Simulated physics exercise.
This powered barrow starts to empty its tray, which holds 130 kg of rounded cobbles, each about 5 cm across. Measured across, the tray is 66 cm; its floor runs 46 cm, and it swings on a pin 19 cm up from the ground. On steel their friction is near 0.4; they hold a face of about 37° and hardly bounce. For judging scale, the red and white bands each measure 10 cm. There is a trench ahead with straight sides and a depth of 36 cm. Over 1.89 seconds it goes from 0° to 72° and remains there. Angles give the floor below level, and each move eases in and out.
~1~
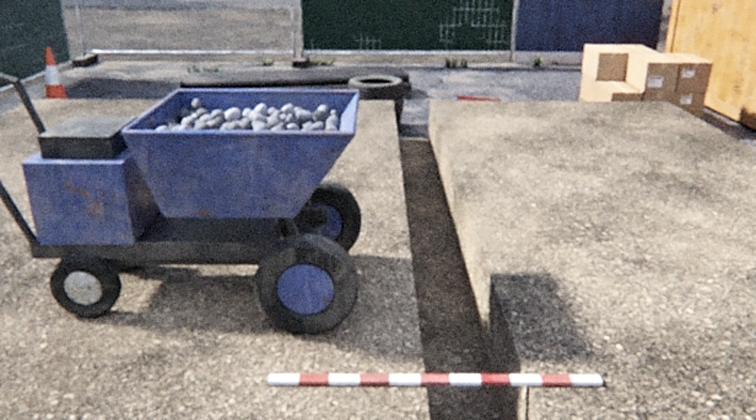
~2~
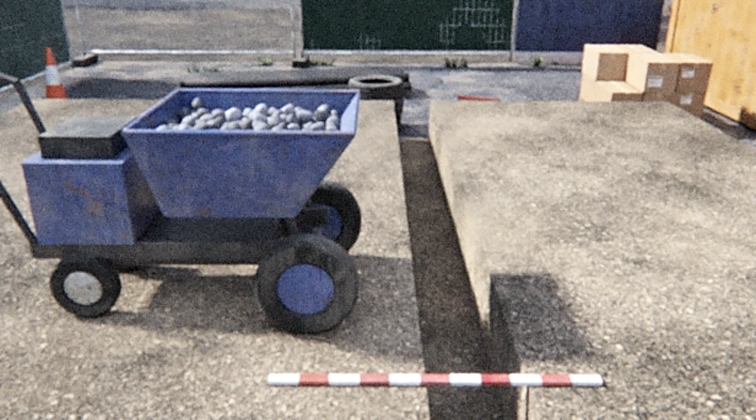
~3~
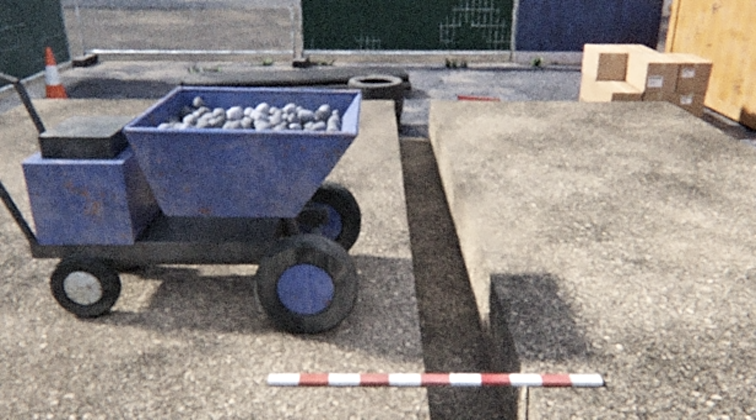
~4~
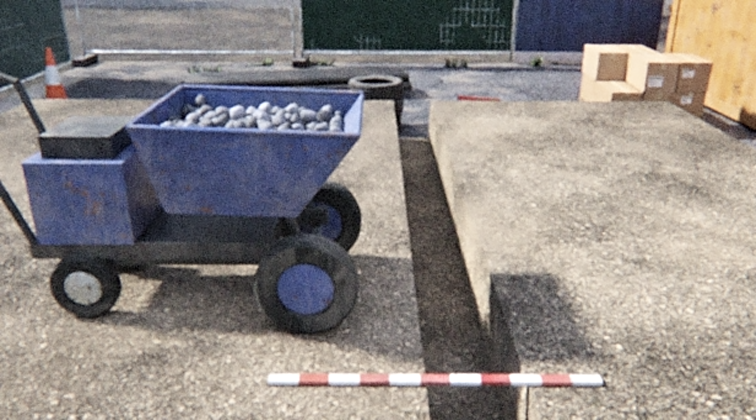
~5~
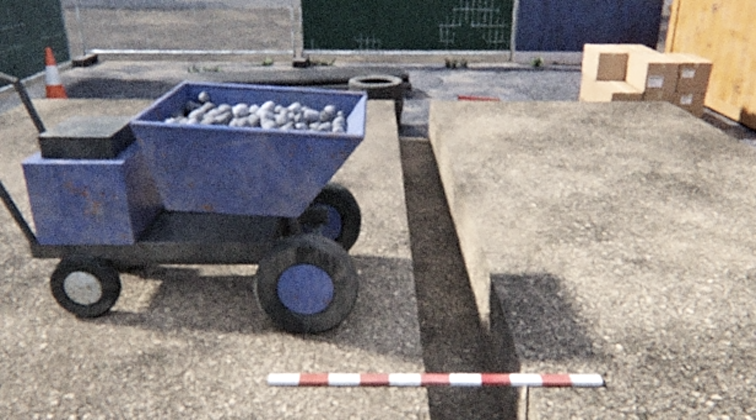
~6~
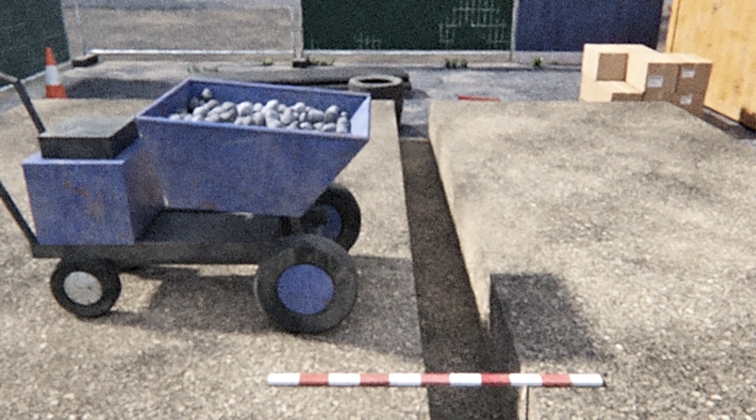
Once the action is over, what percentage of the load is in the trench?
About 63 in every hundred.
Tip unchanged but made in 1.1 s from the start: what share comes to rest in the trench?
Then about 55 per cent.
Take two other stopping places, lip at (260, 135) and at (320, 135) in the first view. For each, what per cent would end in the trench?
Roughly 95 per cent, then 90 per cent.
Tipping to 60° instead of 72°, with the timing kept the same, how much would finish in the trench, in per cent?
Then close to 40 per cent.
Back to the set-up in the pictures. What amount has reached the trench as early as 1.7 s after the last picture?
I'd put it near 20 per cent.
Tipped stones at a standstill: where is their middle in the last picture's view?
The resting stones are centred at roughly (478, 338).
Then, 1.1 s after the last picture the floor is at 61°, 99 % in the tray, 1 % in the trench; the foremost stones are at (486, 237).
Then, 1.7 s after the last picture the floor is at 72°, 57 % in the tray, 18 % in the trench, 25 % past the trench; the foremost stones are at (612, 299).
Then, 2.0 s after the last picture the floor is at 72°, 31 % in the tray, 30 % in the trench, 39 % past the trench; the foremost stones are at (656, 289).
Then, 4.0 s after the last picture the floor is at 72°, 0 % in the tray, 63 % in the trench, 37 % past the trench; the foremost stones are at (677, 289).
